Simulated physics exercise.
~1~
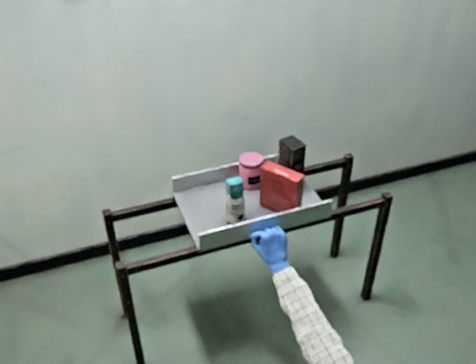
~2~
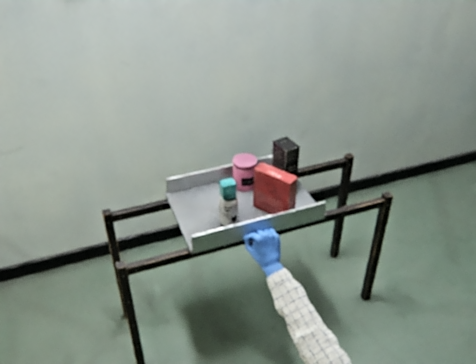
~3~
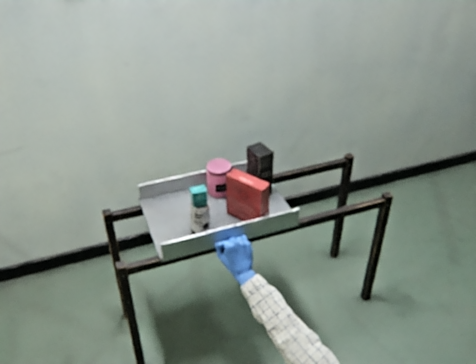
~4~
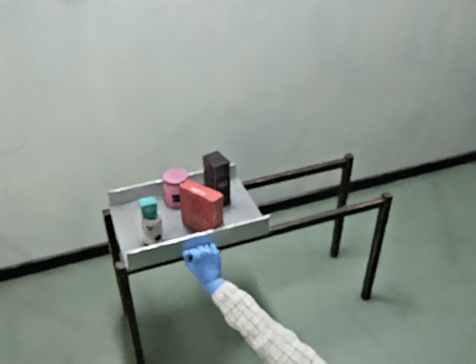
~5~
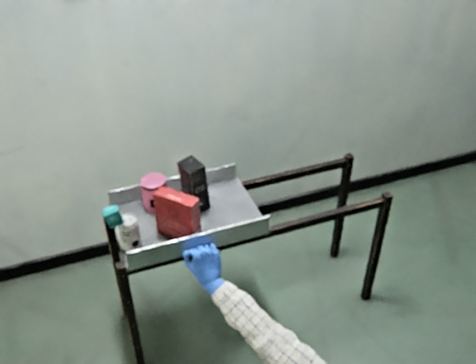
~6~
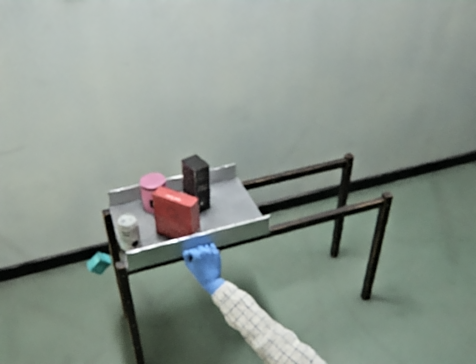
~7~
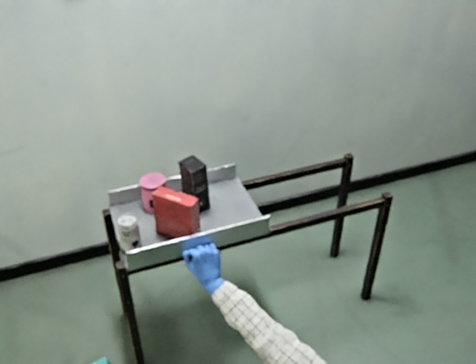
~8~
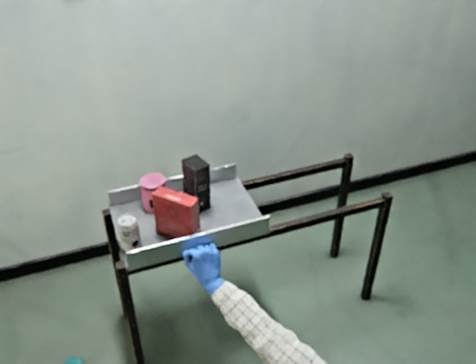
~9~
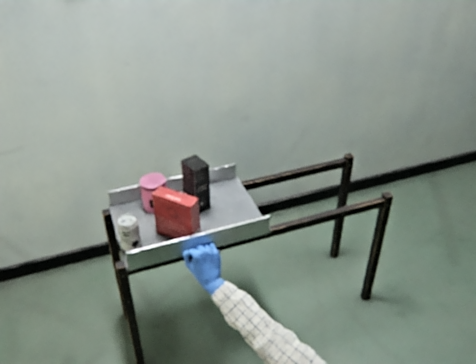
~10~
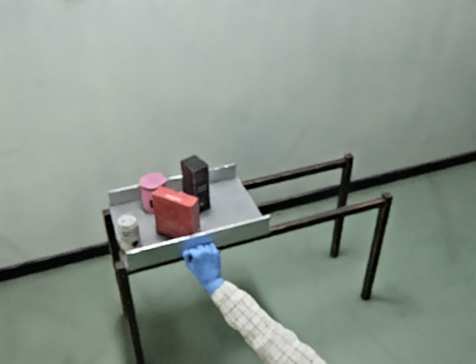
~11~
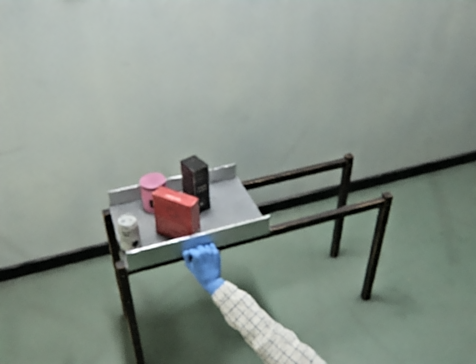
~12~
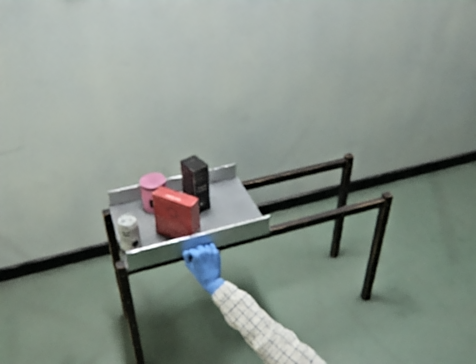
A grey tray holding five loose items sits midway along two dark metal rails before a pale green wall, seen from slightly above, with a blue-gloved hand at its near edge. A pink jar and black carton stand at the back, a red packet in front, and a small turquoise carton atop a white can at the left. The hand slides the tray left until it stops at the end of the rails. The items shift leftward, and the turquoise carton tips off, tumbles to the floor and leaves view. The other four remain standing on the still tray.
